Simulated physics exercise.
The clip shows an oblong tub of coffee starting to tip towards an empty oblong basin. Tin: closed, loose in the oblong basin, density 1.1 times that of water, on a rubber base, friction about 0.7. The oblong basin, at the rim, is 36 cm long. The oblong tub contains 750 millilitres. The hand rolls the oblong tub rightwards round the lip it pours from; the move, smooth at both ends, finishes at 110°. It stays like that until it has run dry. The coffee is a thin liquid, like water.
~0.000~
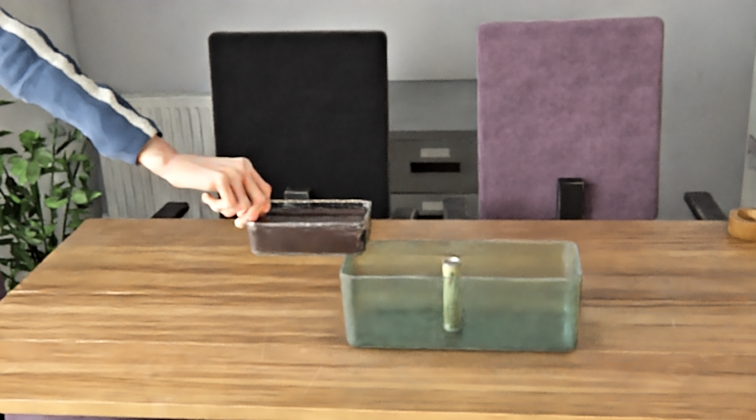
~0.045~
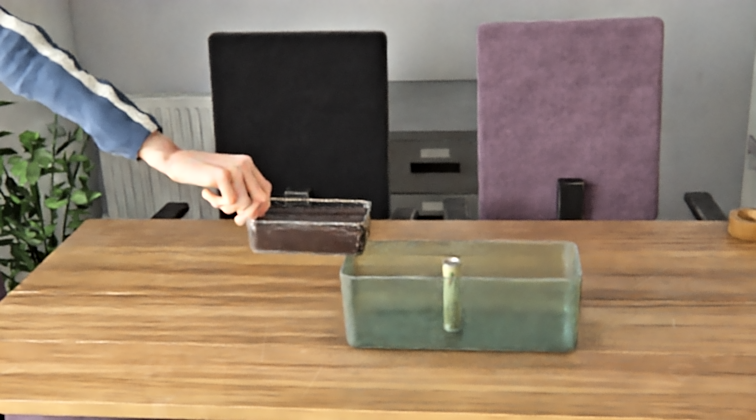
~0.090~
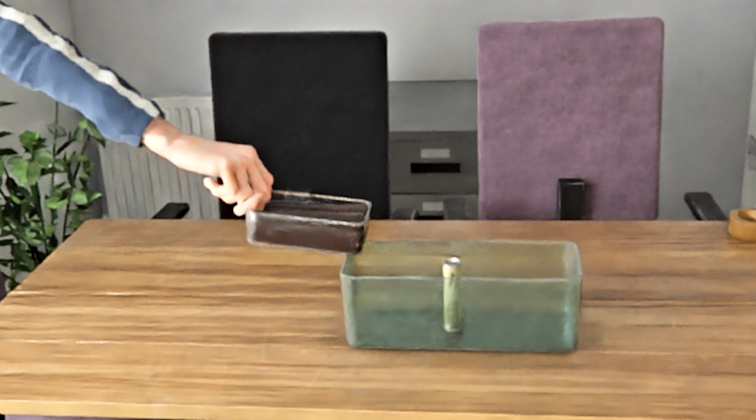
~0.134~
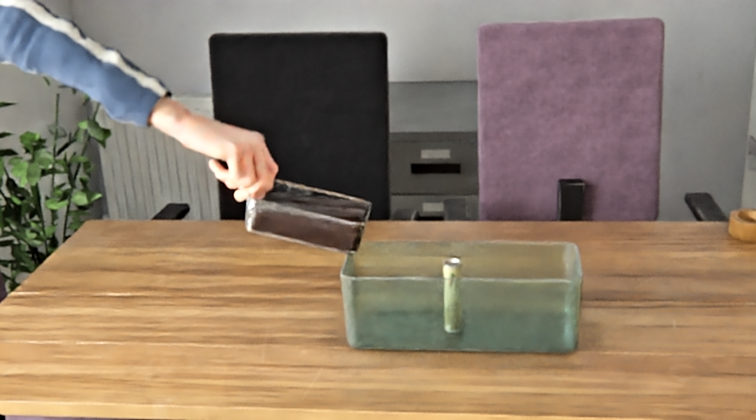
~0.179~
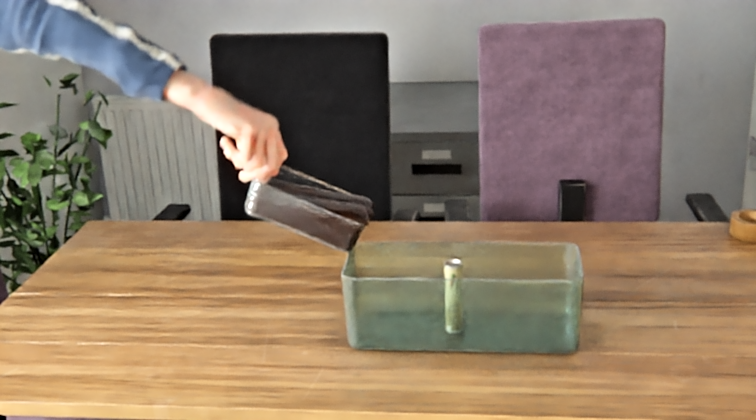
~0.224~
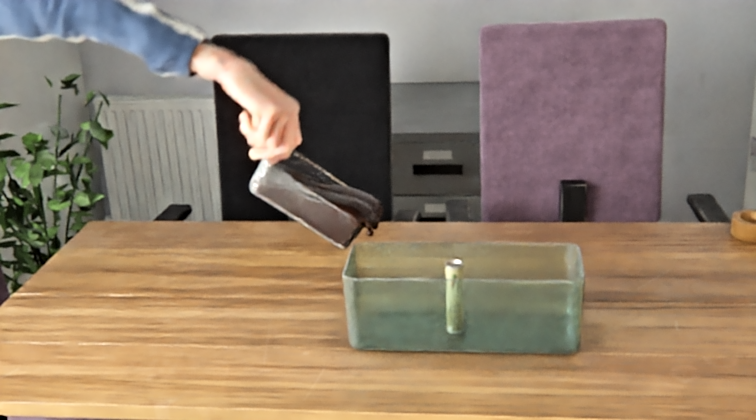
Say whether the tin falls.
It keels over.
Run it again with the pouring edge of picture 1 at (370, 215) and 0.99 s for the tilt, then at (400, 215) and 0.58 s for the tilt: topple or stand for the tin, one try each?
Run one: It tumbles. Run two: It does not tip.
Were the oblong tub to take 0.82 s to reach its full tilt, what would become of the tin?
The tin tumbles.
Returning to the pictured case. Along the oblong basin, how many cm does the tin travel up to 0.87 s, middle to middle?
About 8 cm.
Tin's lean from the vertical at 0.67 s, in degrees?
It leans about 70° from upright.
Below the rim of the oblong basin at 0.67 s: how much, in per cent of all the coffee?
My estimate is about 88 percent.
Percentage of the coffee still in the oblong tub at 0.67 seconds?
Roughly 1 percent remains.
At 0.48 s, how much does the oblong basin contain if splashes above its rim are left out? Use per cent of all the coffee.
Roughly 30 per cent.
By 0.48 s the tilt is 102° and 15 per cent is still to pour; the tin stands where it began.
By 0.67 s the tilt is 110° and 1 per cent is still to pour; the tin lies on its side.
By 0.87 s the tilt is 110° and 0 per cent is still to pour; the tin lies on its side.
By 1.08 s the tilt is 110° and 0 per cent is still to pour; the tin lies on its side.
At rest the tin lies on its side.
